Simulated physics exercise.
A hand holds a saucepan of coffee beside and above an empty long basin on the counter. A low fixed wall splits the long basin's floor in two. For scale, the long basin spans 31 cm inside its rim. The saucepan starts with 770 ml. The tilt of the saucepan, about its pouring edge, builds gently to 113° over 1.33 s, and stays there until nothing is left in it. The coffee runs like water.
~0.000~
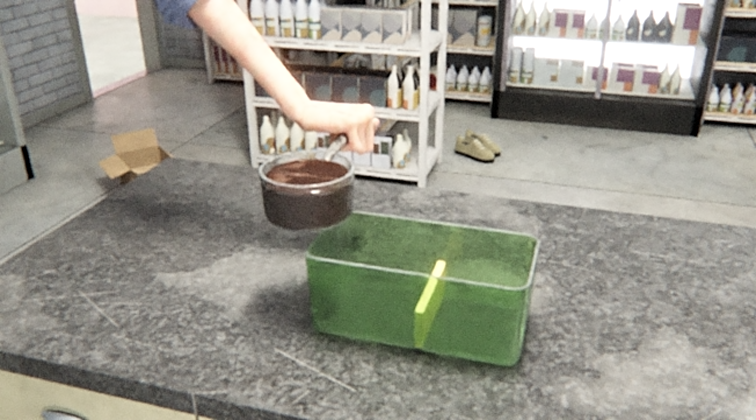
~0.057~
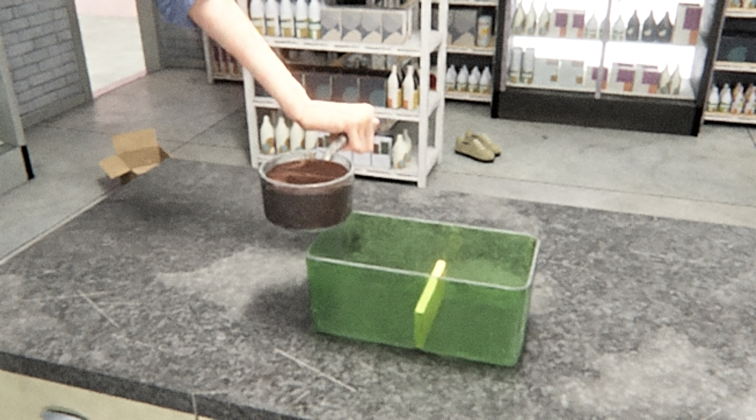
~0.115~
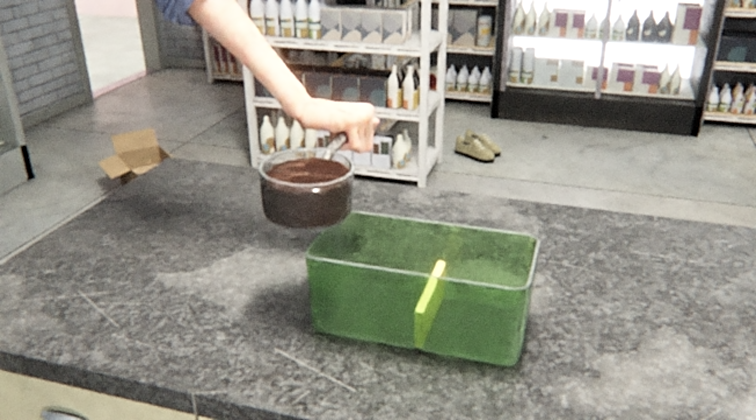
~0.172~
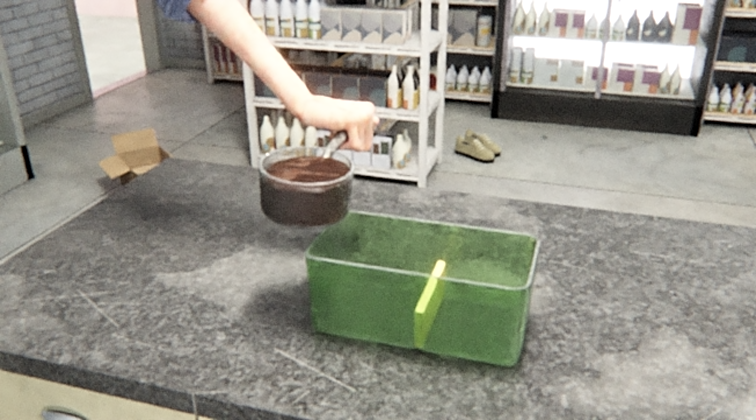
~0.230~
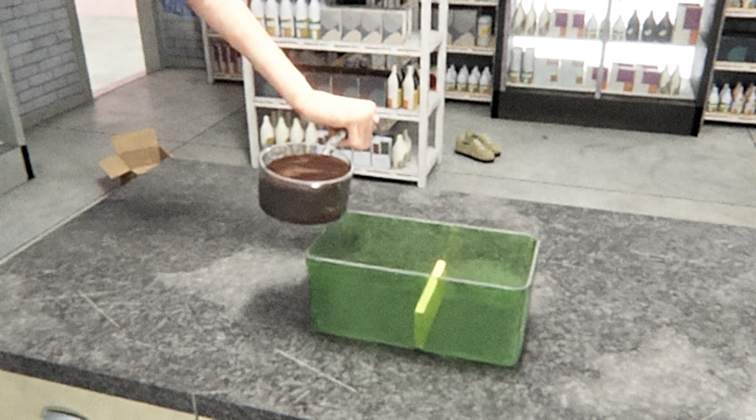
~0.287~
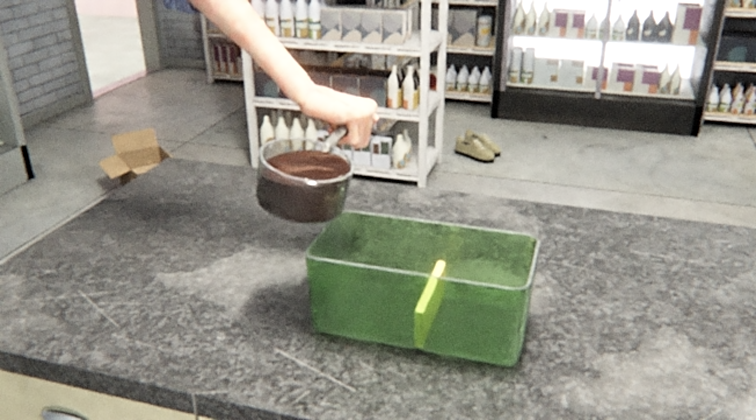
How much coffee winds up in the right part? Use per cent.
Roughly 14 per cent is past the wall.
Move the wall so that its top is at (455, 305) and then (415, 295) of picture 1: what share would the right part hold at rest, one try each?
In turn about 15 and 60 per cent.
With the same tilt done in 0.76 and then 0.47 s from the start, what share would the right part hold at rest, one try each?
In turn about 35 and 30 per cent.
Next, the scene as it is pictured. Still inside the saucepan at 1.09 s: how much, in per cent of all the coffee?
Near 8 in a hundred.
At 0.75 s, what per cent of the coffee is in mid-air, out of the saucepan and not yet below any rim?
About 30 per cent.
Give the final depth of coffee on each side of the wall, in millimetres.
Left about 28 mm, right about 6 mm.
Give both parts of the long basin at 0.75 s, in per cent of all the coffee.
Near 16 on the left, 0 on the right.
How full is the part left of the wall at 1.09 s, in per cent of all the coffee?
Some 68 per cent.
By 0.75 s the tilt is 68° and 55 per cent is still to pour, 16 is left of the wall and 0 right of it.
By 1.09 s the tilt is 104° and 8 per cent is still to pour, 68 is left of the wall and 14 right of it.
By 1.44 s the tilt is 113° and 0 per cent is still to pour, 85 is left of the wall and 14 right of it.
By 1.83 s the tilt is 113° and 0 per cent is still to pour, 85 is left of the wall and 14 right of it.
At rest 85 per cent lies left of the wall, 14 right of it and 1 outside.
